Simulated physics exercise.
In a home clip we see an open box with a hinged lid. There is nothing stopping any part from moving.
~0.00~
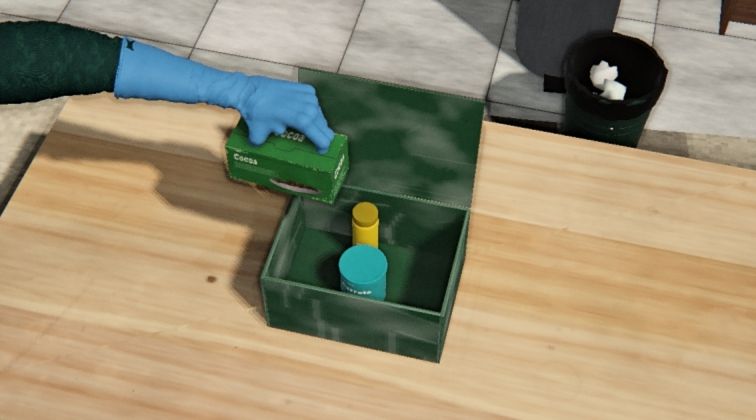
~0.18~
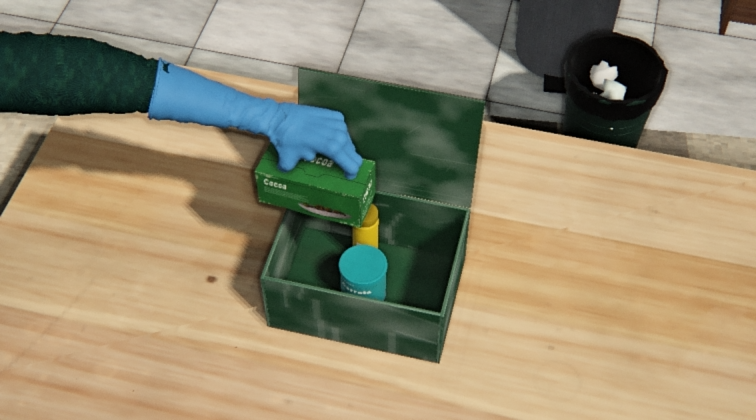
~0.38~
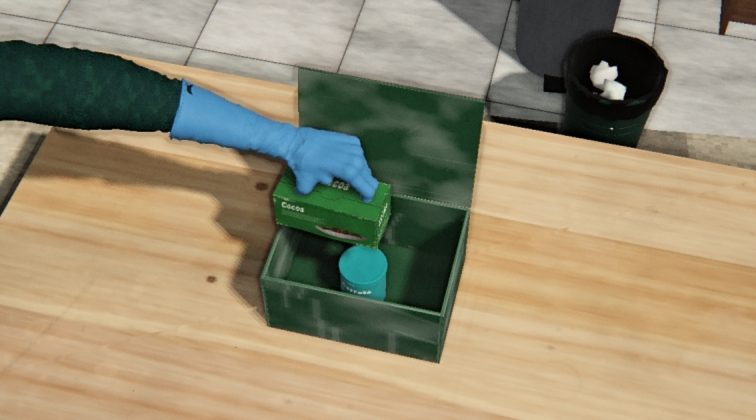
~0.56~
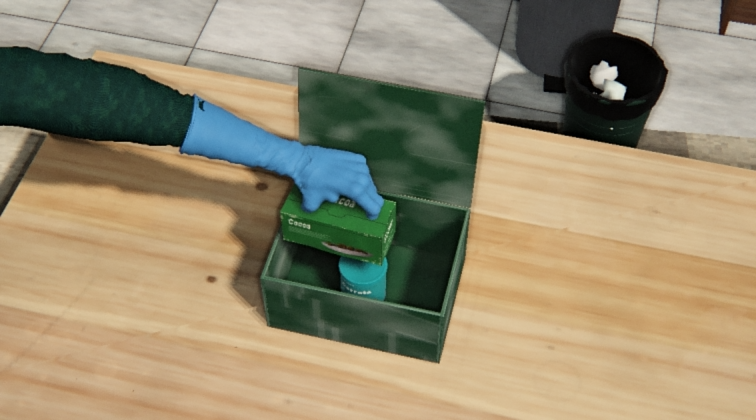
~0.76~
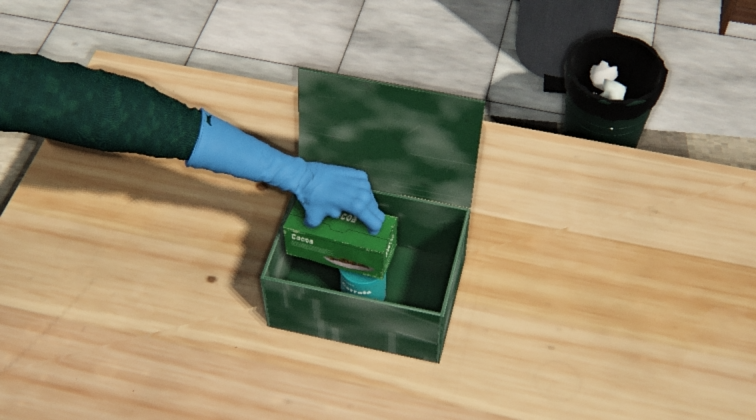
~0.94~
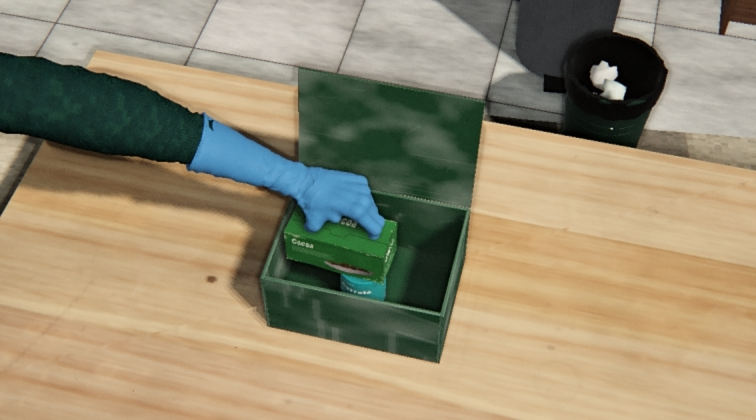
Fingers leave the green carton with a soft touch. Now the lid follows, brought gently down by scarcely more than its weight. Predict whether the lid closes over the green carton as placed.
It does not close.
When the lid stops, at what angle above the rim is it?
Roughly 20°.
After 1.94 s, lid starting down; green carton turned 14° from how it was put near (337, 239).
After 2.44 s, lid 63° above the rim; green carton turned 13° from how it was put near (336, 239).
After 2.74 s, lid 36° above the rim; green carton turned 13° from how it was put near (336, 239).
After 3.94 s, lid 22° above the rim; green carton turned 4° from how it was put near (338, 240).
In the end (6.5 s), lid 22° above the rim; left askew, green carton; the other 2 unmoved. At the end, from the last picture's camera, green carton near (338, 240).
